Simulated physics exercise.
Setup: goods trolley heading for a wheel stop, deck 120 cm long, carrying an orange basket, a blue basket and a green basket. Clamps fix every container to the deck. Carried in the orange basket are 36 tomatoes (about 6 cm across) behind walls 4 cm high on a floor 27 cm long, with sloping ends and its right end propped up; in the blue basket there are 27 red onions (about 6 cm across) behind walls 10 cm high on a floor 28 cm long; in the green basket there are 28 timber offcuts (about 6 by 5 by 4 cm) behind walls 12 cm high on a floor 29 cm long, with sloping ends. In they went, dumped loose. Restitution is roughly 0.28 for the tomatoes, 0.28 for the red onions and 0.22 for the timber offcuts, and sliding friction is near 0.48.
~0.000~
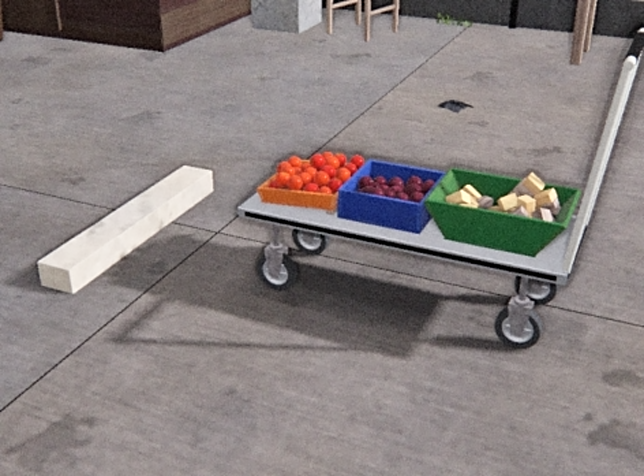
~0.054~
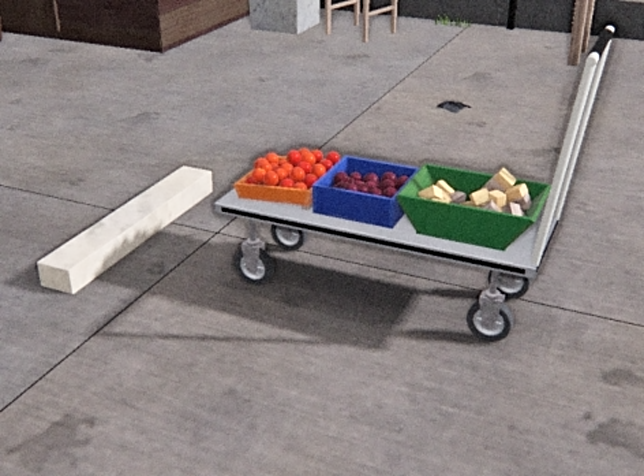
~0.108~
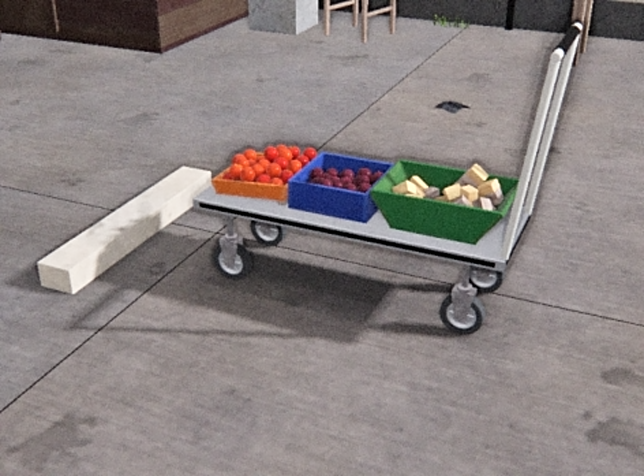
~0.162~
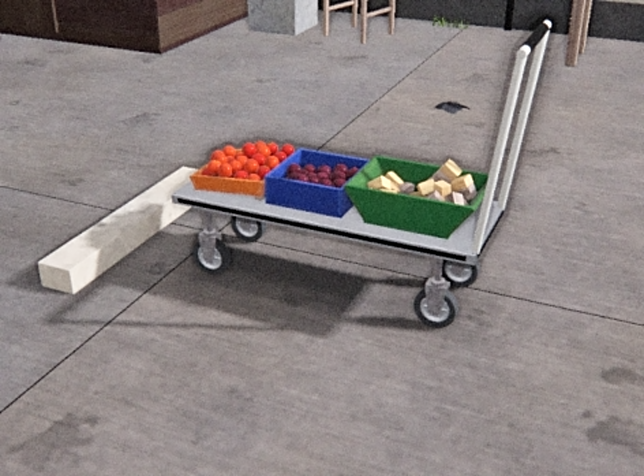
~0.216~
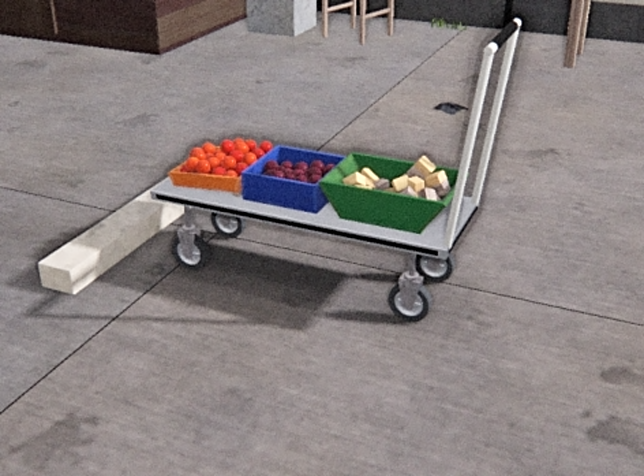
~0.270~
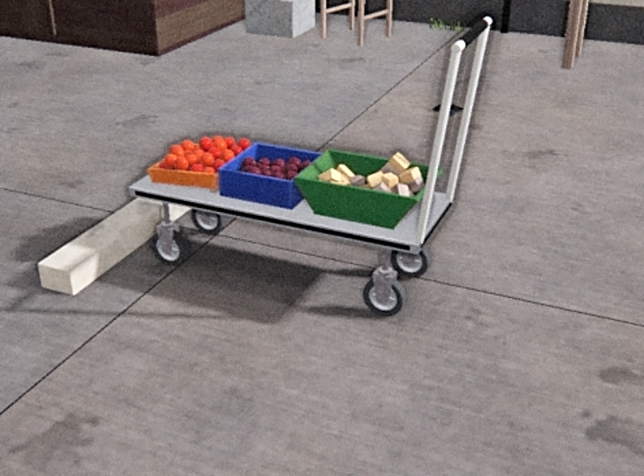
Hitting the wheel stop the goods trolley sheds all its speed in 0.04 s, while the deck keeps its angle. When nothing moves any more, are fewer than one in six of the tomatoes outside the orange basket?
No, more than one in six are.
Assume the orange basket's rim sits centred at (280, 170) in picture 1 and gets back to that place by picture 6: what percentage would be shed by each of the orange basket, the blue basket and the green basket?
That would give orange basket 30 %, blue basket 0 % and green basket 0 %.
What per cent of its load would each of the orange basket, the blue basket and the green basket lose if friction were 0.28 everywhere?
Orange basket 40, blue basket 0, green basket 0 per cent.
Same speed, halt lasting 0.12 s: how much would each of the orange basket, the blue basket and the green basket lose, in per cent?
Result - orange basket: 30 percent, blue basket: 0 percent, green basket: 0 percent.
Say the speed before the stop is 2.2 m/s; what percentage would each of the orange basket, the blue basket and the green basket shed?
Then the orange basket sheds 40 per cent of its load, the blue basket 0 per cent, and the green basket 0 per cent.
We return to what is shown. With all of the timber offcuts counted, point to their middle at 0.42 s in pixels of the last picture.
(326, 180).
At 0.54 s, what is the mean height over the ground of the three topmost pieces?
About 50 cm up, on average.
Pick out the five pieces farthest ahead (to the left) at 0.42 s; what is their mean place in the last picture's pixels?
About (137, 142).
After 0.32 s, impact.
After 0.42 s, the orange basket is down by 4 of 36, the blue basket has all 27 and the green basket has all 28.
After 0.54 s, the orange basket is down by 12 of 36, the blue basket has all 27 and the green basket has all 28.
After 0.77 s, the orange basket is down by 14 of 36, the blue basket has all 27 and the green basket has all 28.
Outcome (at 1.27 s), the orange basket is down by 14 of 36, the blue basket has all 27 and the green basket has all 28. Asked share, 14 of 36, 39 per cent.
